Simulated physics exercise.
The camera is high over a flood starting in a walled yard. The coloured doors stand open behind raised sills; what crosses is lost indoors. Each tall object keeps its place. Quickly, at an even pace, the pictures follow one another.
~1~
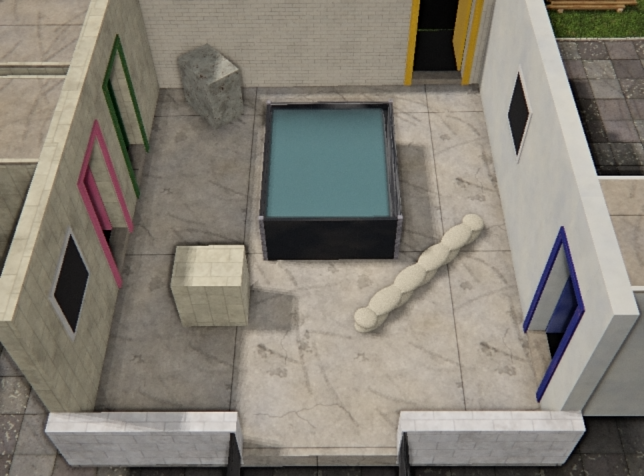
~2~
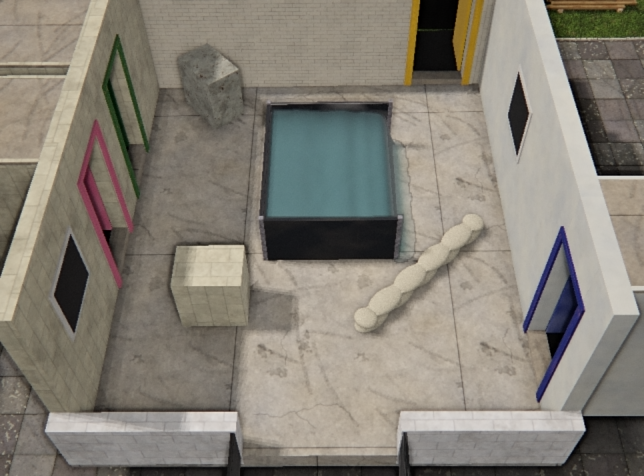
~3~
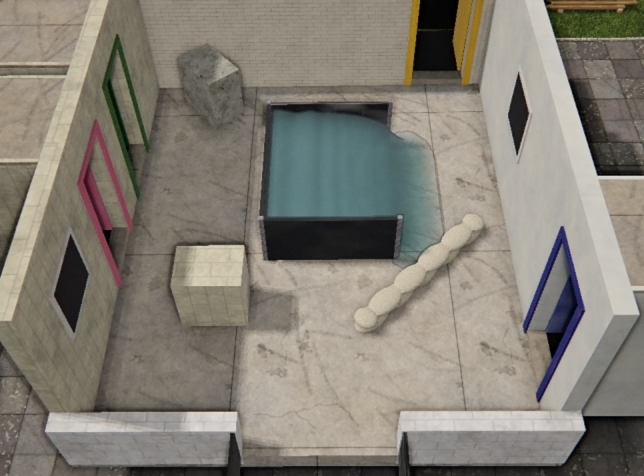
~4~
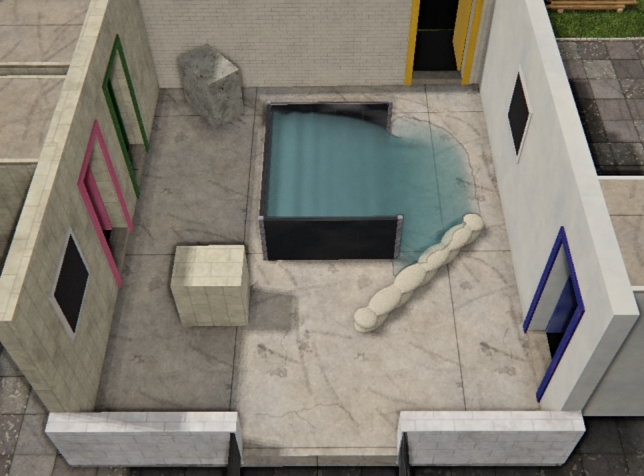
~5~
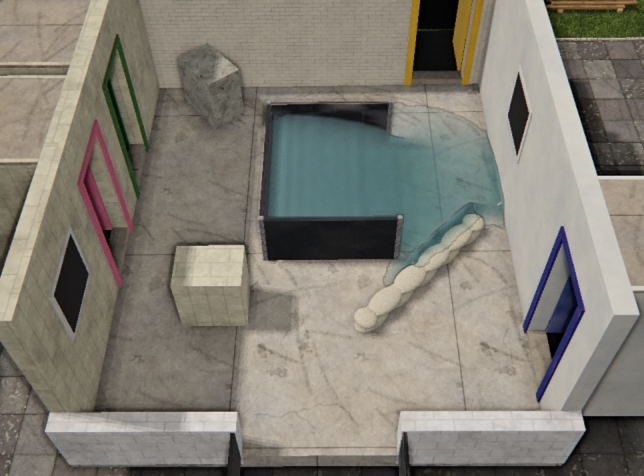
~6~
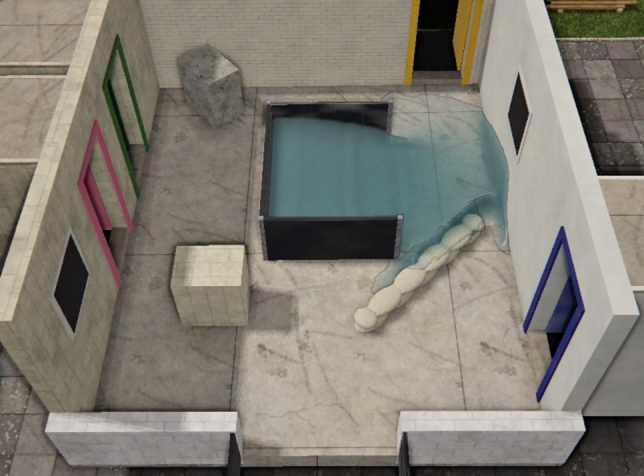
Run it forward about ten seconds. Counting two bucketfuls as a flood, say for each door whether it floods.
The pink door keeps inside the allowance there. The yellow door exceeds the allowance there. The green door keeps inside the allowance there. The blue door keeps inside the allowance there.
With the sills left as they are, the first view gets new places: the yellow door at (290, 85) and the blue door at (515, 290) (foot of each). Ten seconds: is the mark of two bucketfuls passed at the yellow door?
The yellow door is swamped.
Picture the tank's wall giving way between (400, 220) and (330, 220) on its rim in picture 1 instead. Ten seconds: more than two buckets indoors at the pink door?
In that case the pink door undershoots.
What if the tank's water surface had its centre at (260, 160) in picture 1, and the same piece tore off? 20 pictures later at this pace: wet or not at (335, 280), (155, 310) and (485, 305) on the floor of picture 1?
Taking the three spots in that order, I'd say drenched, then spared, then drenched.
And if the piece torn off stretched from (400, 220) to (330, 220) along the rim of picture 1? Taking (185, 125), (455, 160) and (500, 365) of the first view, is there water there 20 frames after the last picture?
Unwetted, submerged, submerged.
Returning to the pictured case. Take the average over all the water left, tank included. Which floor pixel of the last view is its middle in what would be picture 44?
Somewhere around (321, 207) in the last view.
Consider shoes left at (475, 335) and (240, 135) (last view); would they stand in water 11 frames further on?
So I'd put them as swamped and unwetted.
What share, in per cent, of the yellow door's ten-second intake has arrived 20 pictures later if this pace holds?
Estimate: Some 80 per cent.
A moment on, water covers 30 % of the floor; the pink door not reached, the yellow door wet at the sill, nothing in, the green door not reached, the blue door wet at the sill, nothing in.
Next, water covers 40 % of the floor; the pink door not reached, the yellow door far over two buckets in, the green door not reached, the blue door wet at the sill, nothing in.
Then, water covers 70 % of the floor; the pink door wet at the sill, nothing in, the yellow door far over two buckets in, the green door not reached, the blue door wet at the sill, nothing in.
Later, water covers 90 % of the floor; the pink door wet at the sill, nothing in, the yellow door far over two buckets in, the green door wet at the sill, nothing in, the blue door under two buckets in.
In the end, water covers 95 % of the floor; the pink door under two buckets in, the yellow door far over two buckets in, the green door wet at the sill, nothing in, the blue door under two buckets in.
